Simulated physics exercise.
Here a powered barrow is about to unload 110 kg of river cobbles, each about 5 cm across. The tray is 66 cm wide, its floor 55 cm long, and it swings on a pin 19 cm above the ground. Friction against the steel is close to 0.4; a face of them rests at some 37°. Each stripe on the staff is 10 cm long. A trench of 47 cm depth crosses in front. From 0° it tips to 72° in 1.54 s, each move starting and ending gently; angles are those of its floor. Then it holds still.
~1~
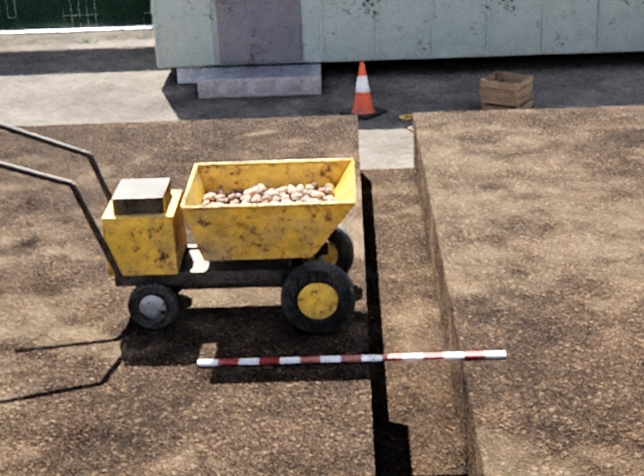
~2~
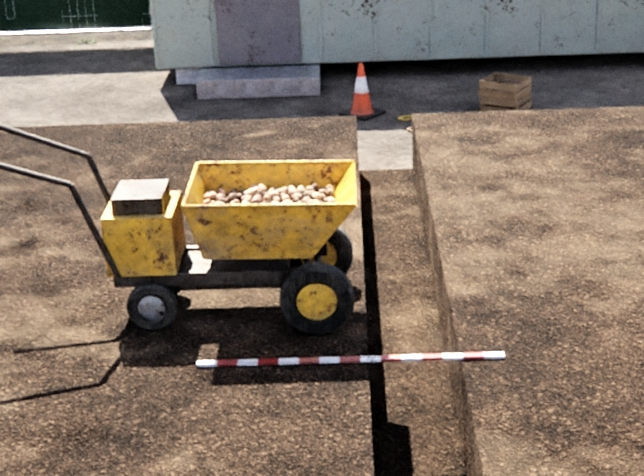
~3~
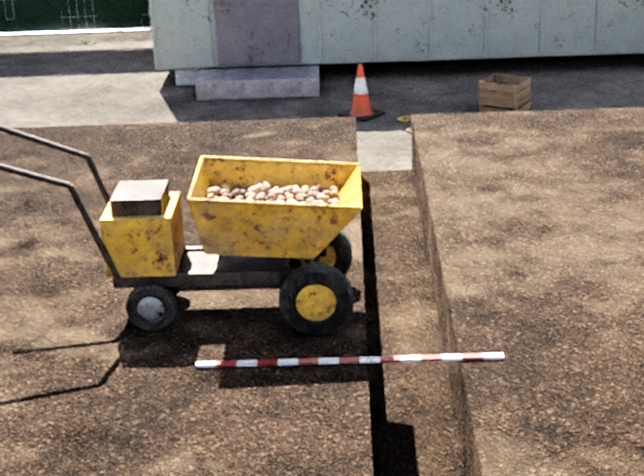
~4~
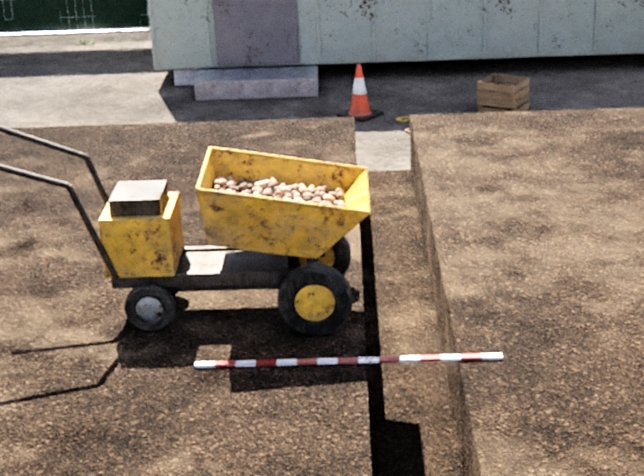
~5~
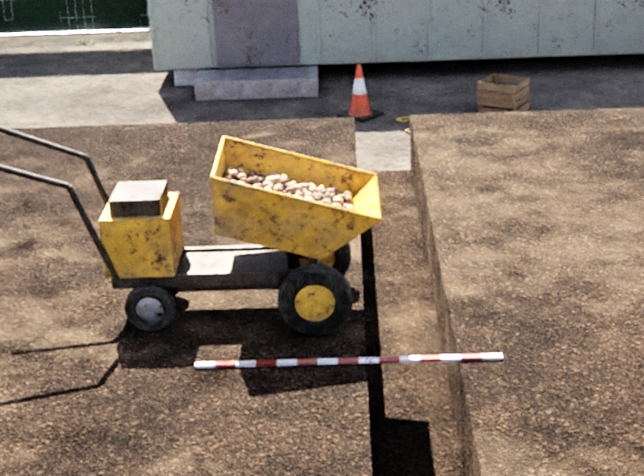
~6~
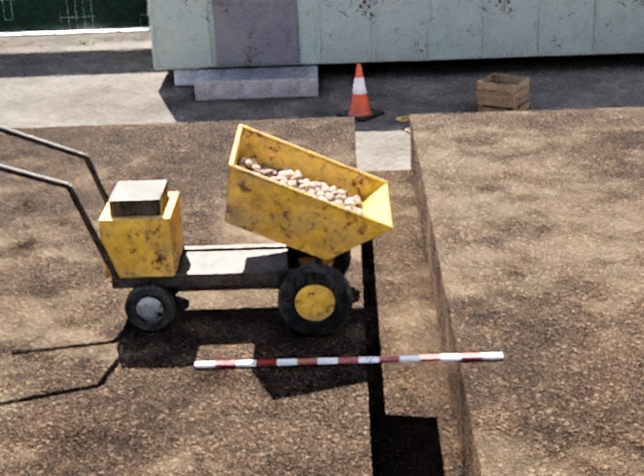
A yellow powered barrow standing beside a trench, its tray of pale cobbles tilting steadily toward the right, rear end rising.
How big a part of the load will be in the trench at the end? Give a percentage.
Some 57 per cent of it.
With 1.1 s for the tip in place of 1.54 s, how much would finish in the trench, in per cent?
In that case some 50 per cent.
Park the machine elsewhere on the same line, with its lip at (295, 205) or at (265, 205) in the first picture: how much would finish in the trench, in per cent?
About 100 and 95 per cent.
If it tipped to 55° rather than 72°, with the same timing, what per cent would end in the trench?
In that case some 20 per cent.
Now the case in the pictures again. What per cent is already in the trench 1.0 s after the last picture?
About 15 per cent by then.
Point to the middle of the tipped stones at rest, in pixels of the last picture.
Their middle is at about (443, 364).
Then, 0.6 s after the last picture the floor is at 61°, 100 % in the tray; the foremost stones are at (415, 249).
Then, 1.0 s after the last picture the floor is at 72°, 61 % in the tray, 14 % in the trench, 25 % past the trench; the foremost stones are at (505, 295).
Then, 1.4 s after the last picture the floor is at 72°, 27 % in the tray, 29 % in the trench, 43 % past the trench; the foremost stones are at (561, 290).
Then, 3.3 s after the last picture the floor is at 72°, 0 % in the tray, 57 % in the trench, 43 % past the trench; the foremost stones are at (587, 289).
